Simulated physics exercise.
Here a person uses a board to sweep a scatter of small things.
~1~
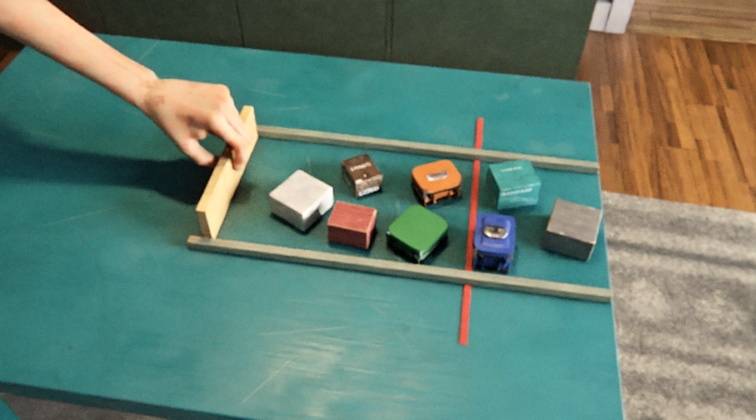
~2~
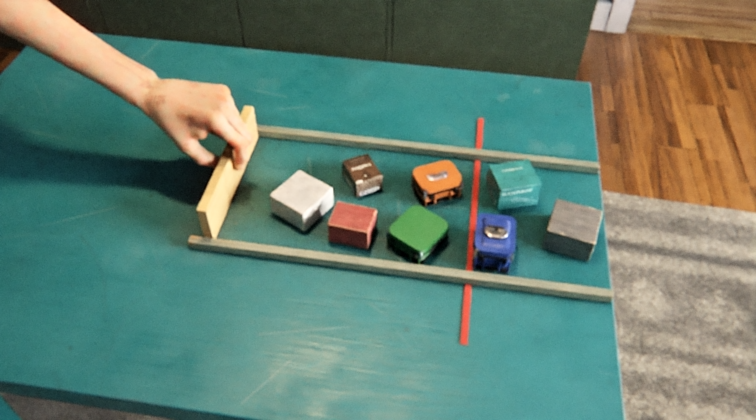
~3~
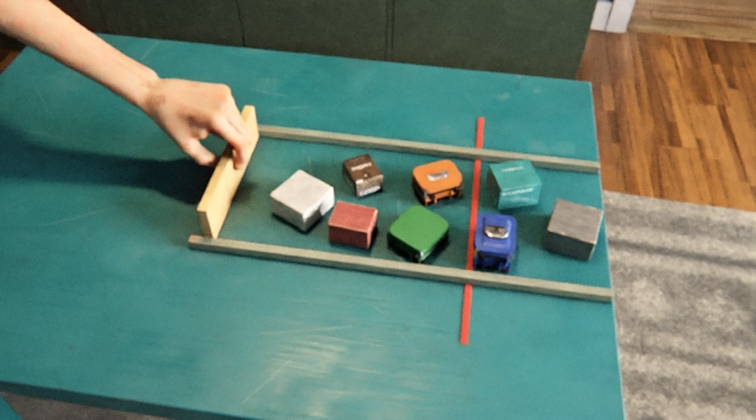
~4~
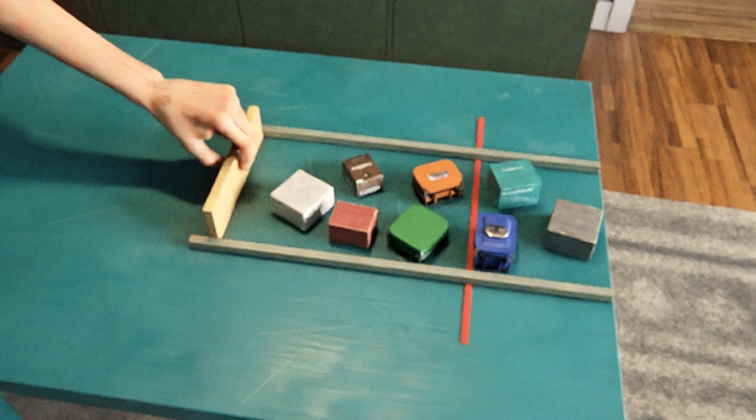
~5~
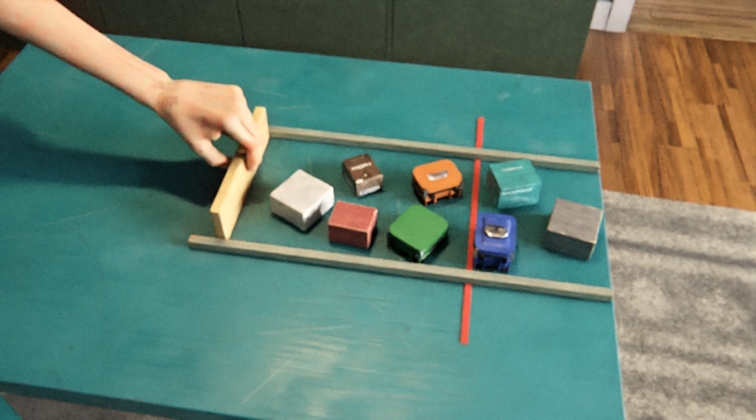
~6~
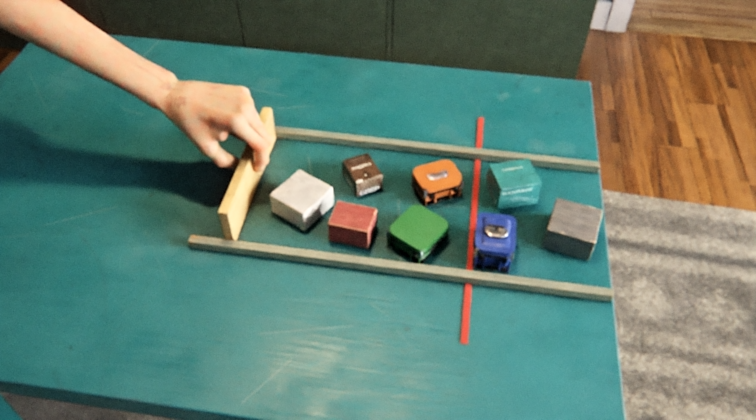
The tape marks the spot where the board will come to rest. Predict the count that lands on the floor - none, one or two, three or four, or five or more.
The fallen count comes to none.
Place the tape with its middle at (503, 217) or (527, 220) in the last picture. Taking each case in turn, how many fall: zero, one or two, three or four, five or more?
The falls would be just one or two; three to four.
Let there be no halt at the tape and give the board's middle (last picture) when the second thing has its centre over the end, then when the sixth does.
Its middle is near (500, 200) and then near (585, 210).
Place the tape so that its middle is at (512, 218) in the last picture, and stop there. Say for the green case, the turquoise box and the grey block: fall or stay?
Result - the green case is safe, the turquoise box is gone, the grey block is gone.
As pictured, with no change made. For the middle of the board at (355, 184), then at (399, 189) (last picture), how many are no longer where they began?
The count reaches 4 first and 6 second.
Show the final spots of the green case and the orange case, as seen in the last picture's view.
Final positions - green case around (535, 255), orange case around (539, 194).
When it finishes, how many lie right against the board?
It's 3 of them.
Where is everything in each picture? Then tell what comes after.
In the first frame, grey block (572, 230); turquoise box (512, 184); blue case (493, 242); board (230, 170); tape (473, 214).
In the second frame, turquoise box (513, 184); brown box (362, 175).
In the third frame, blue case (494, 242); white block (302, 200).
In the fourth frame, grey block (573, 229); red block (353, 225).
In the fifth frame, turquoise box (513, 184); orange case (436, 182).
In the sixth frame, grey block (573, 229); turquoise box (513, 184); blue case (494, 241); board (250, 172); tape (474, 213).
Soon after, none off yet; grey block at rest near (573, 229); turquoise box at rest near (513, 184); blue case at rest near (494, 241).
After that, none off yet; grey block at rest near (573, 229); turquoise box at rest near (516, 184); blue case displaced a little near (509, 246).
In the end, the number that fall off is zero.
